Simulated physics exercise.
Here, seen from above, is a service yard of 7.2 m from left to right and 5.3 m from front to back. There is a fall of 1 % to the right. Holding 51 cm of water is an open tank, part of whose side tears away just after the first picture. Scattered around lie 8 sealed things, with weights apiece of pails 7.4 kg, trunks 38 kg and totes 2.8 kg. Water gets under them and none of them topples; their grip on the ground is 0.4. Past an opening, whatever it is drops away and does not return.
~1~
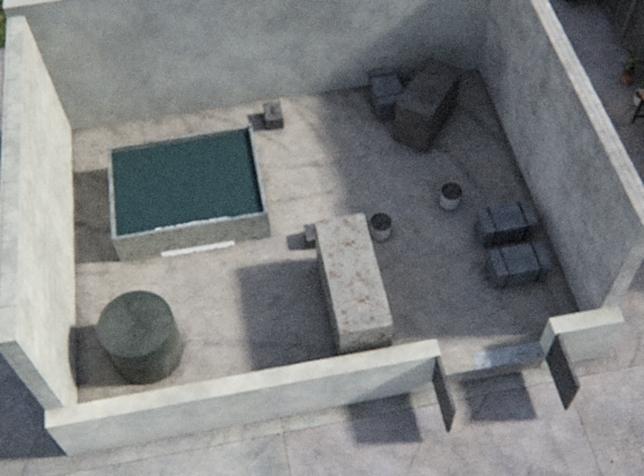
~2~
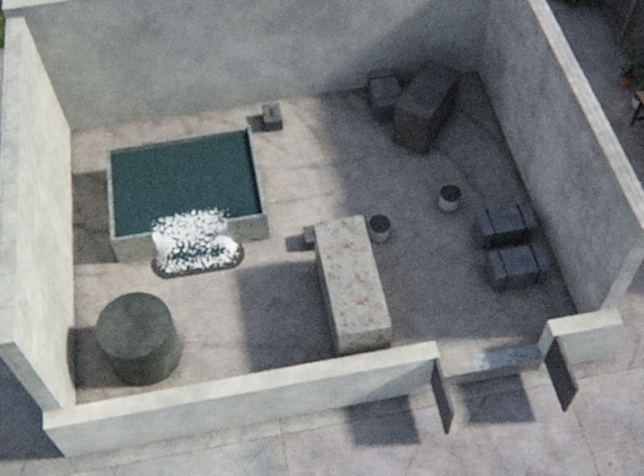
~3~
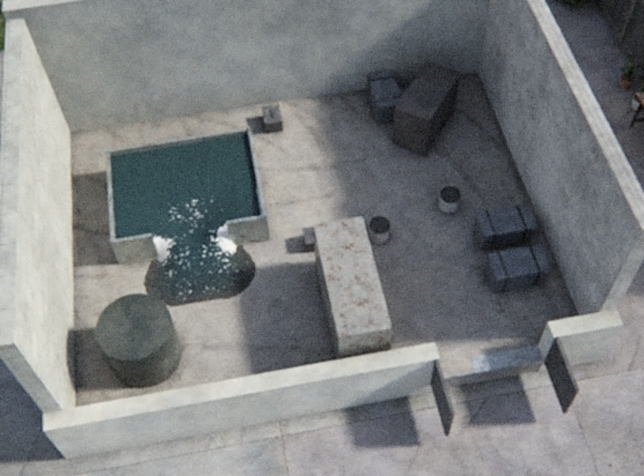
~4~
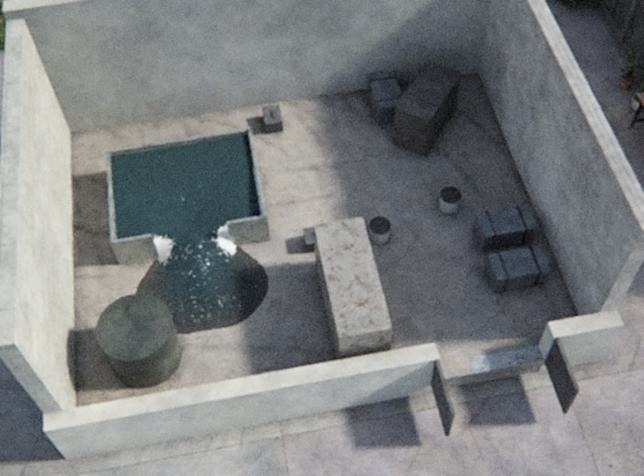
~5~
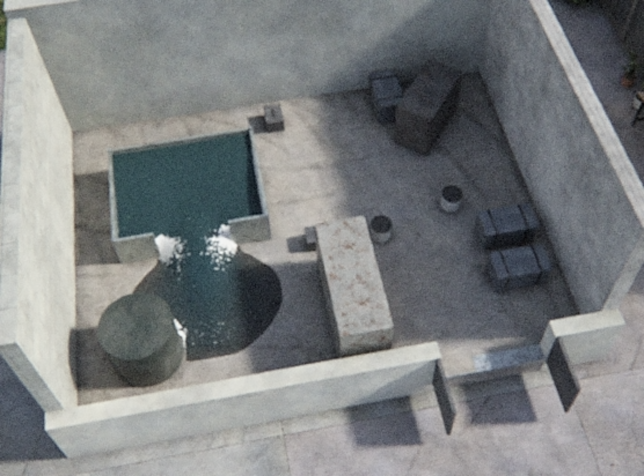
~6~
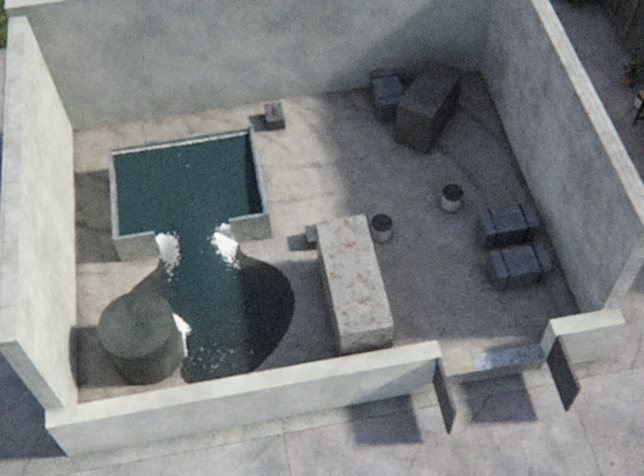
Water bursts through the front side of an open tank and spreads across the yard floor.
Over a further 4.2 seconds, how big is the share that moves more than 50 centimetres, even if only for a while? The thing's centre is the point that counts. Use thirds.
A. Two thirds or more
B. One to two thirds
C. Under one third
The answer is C.
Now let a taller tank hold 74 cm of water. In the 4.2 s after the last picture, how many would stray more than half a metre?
That would make 1 of them.
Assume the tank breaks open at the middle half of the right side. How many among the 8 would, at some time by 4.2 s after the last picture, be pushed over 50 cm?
The count would be 5.
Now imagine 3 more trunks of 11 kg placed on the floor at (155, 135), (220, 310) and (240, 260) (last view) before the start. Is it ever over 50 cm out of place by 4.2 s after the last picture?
Going through them in turn, I'd say not that far, beyond and beyond.
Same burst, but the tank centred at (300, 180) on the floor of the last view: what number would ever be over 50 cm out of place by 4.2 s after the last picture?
Result: 3 of them.
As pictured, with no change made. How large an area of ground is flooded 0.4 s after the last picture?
Wet: Near 9.0 m2.
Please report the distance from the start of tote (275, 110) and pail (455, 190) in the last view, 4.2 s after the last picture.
In that order: 30 cm, 0 cm.
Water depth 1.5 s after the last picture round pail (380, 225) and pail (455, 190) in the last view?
Depths: Near 0 cm, then near 0 cm.
Then, 0.4 s after the last picture 0 of 8 are over 50 cm from their spots; 0 afloat.
Then, 1.5 s after the last picture 0 of 8 are over 50 cm from their spots; 0 afloat.
Then, 2.8 s after the last picture 1 of 8 are over 50 cm from their spots; 0 afloat.
Then, 4.2 s after the last picture 1 of 8 are over 50 cm from their spots, and 1 have been at some point; 1 afloat.
